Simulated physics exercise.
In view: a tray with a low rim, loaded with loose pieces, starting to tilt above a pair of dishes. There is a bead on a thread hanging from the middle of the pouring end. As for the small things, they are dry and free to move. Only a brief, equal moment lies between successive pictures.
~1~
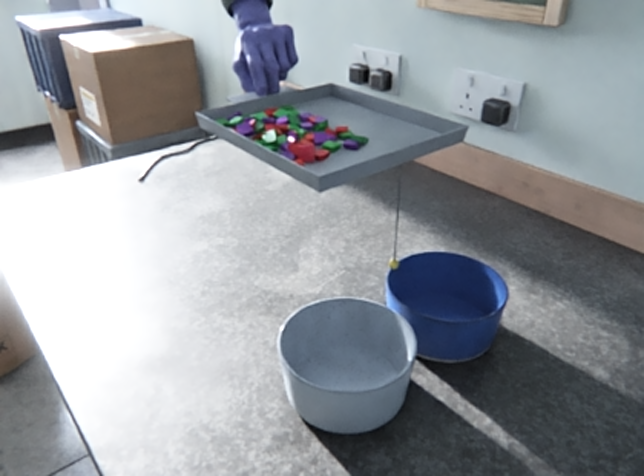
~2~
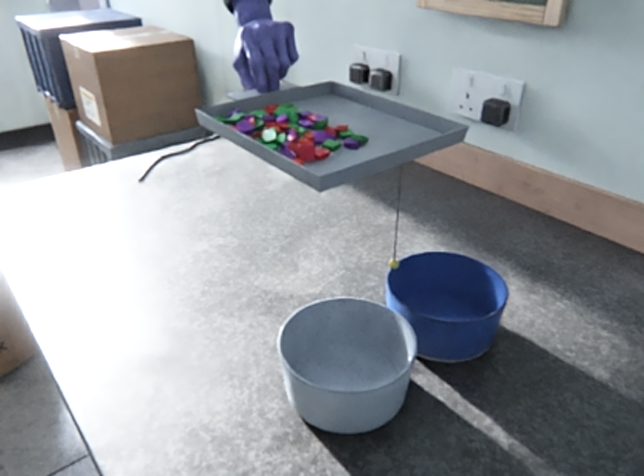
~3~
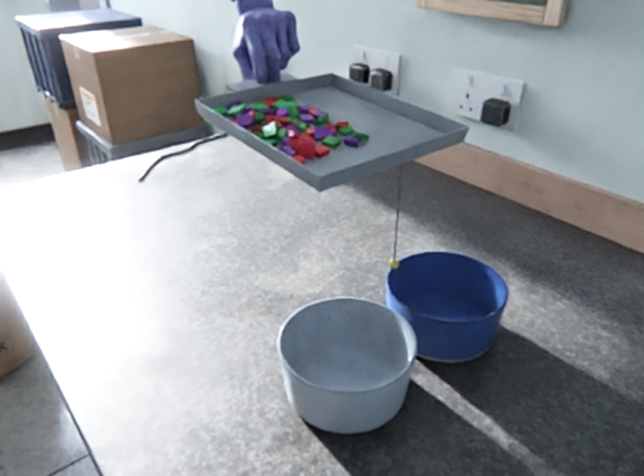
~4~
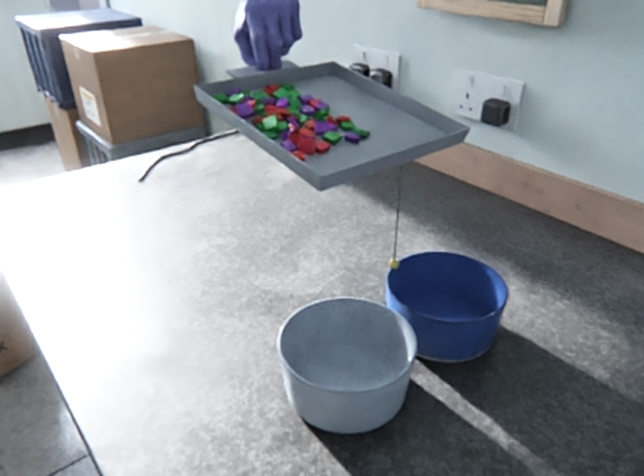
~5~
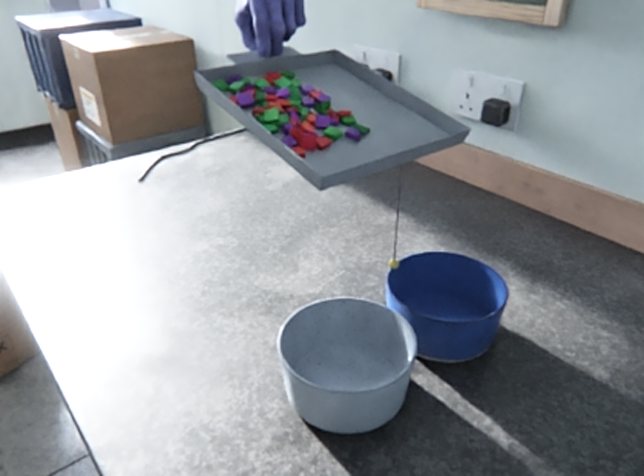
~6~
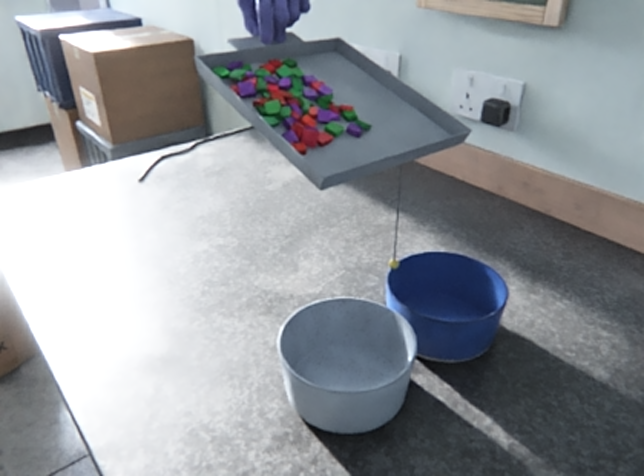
On a grey worktop, a purple-gloved hand raising the back of a tray of colourful pieces, steadily tilting it above two dishes.
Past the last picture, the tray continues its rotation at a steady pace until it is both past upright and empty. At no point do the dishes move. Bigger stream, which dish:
More lands right.
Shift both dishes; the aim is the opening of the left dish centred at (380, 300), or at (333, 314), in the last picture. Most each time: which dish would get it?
In order of the tries: The dish on the left side, then the dish on the right side.
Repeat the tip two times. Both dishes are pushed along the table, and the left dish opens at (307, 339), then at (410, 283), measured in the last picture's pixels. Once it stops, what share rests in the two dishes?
Near 60 and 60 percent respectively.
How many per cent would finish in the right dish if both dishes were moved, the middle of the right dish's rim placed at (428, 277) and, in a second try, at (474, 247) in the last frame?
Trial 1 50%, trial 2 10%.
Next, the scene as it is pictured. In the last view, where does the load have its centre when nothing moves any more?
Somewhere around (436, 338) in the last picture.
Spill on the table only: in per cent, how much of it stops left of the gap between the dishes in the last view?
Left fraction: Around 10 per cent.
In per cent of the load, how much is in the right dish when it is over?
About 60 %.
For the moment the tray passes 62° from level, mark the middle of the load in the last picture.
I'd mark the middle close to (383, 147).
Soon after the last picture, tray tipped steeply; nearly all on the tray; a small part in the air.
A little later, tray tipped past a quarter turn; about two thirds on the tray; a small part in the left dish; a small part in the right dish; a small part outside both; a small part in the air.
Later still, tray tipped past a quarter turn; about a quarter in the left dish; about two thirds in the right dish; about a quarter outside both.
At rest, tray tipped past a quarter turn; about a quarter in the left dish; about two thirds in the right dish; about a quarter outside both.
